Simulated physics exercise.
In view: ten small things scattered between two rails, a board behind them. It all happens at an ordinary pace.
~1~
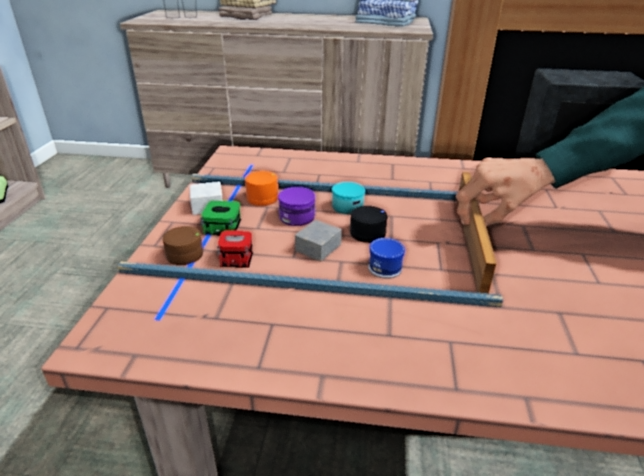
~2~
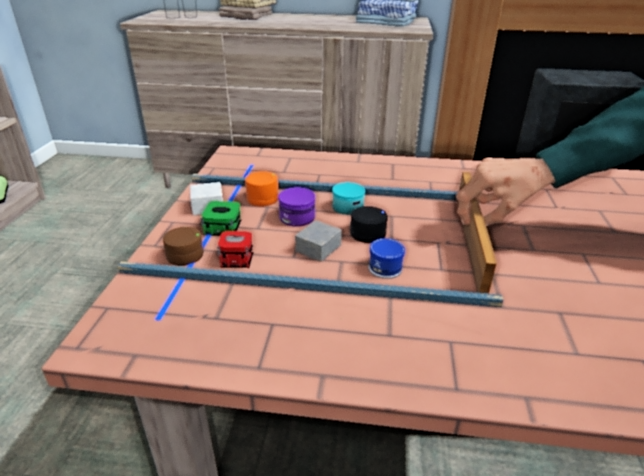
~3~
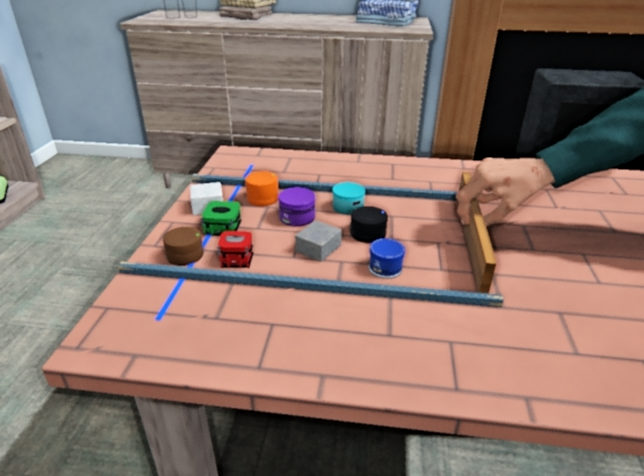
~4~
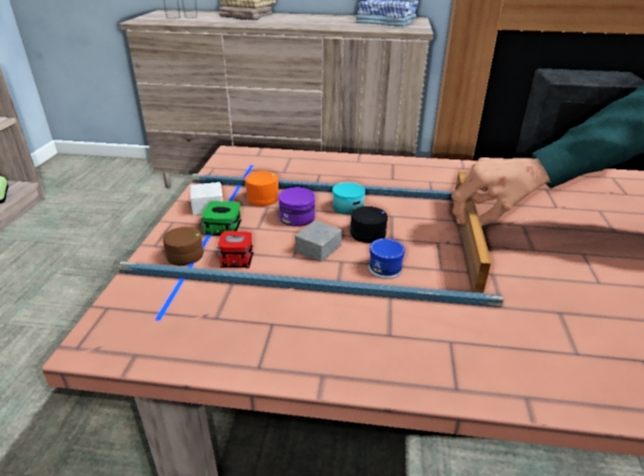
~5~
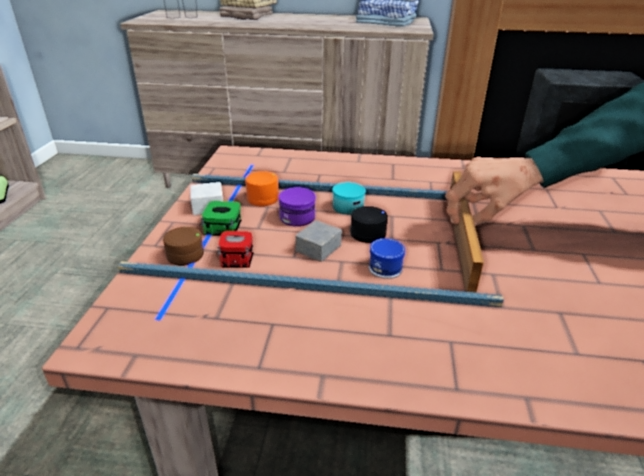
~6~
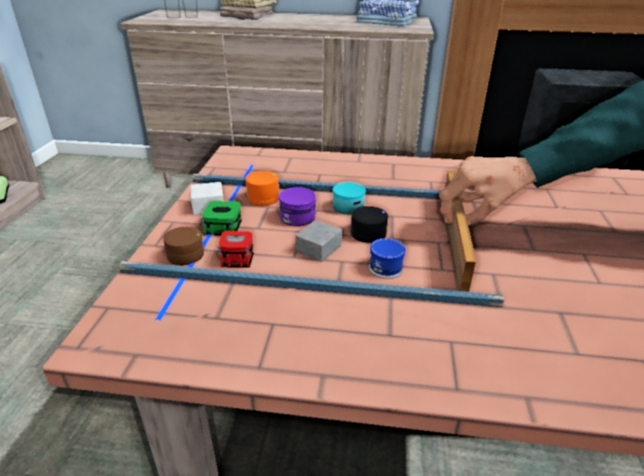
In the video, small coloured lids, tubs, cases and blocks sit between two blue rails on a table beside a blue line, while a hand at the right holds a wooden board upright, then slides it slightly left.
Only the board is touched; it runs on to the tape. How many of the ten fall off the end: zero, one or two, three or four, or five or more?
As it turns out, the number that fall off is one or two.
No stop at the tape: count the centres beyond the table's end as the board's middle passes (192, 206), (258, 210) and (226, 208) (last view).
In that order 6, 0 and 2.
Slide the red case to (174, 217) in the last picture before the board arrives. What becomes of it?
From there it goes over.
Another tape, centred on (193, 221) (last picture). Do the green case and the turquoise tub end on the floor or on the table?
The green case is lost; the turquoise tub remains up.
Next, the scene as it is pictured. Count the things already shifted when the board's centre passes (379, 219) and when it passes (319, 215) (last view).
At the one place 2, at the other 5.
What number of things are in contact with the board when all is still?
That makes 3.
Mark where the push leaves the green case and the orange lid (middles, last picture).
Near (165, 214) and (193, 179).
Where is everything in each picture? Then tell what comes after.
In the first frame, white block (207, 199); brown lid (183, 245); green case (222, 218); board (473, 227); tape (216, 223).
In the second frame, brown lid (184, 246); board (474, 227).
In the third frame, green case (222, 219); purple tub (297, 207).
In the fourth frame, white block (207, 199); grey block (318, 240).
In the fifth frame, brown lid (184, 246); orange lid (262, 189).
In the sixth frame, white block (207, 198); brown lid (184, 246); green case (223, 219); board (457, 225); tape (217, 223).
A little later, none off yet; white block at rest near (207, 198); brown lid at rest near (184, 246); green case at rest near (223, 219).
Next, none off yet; white block shifted about its own width near (186, 198); brown lid shifted about its own width near (156, 241); green case shifted about its own width near (197, 215).
When it is over, the number that fall off is one or two; down, brown lid and white block.
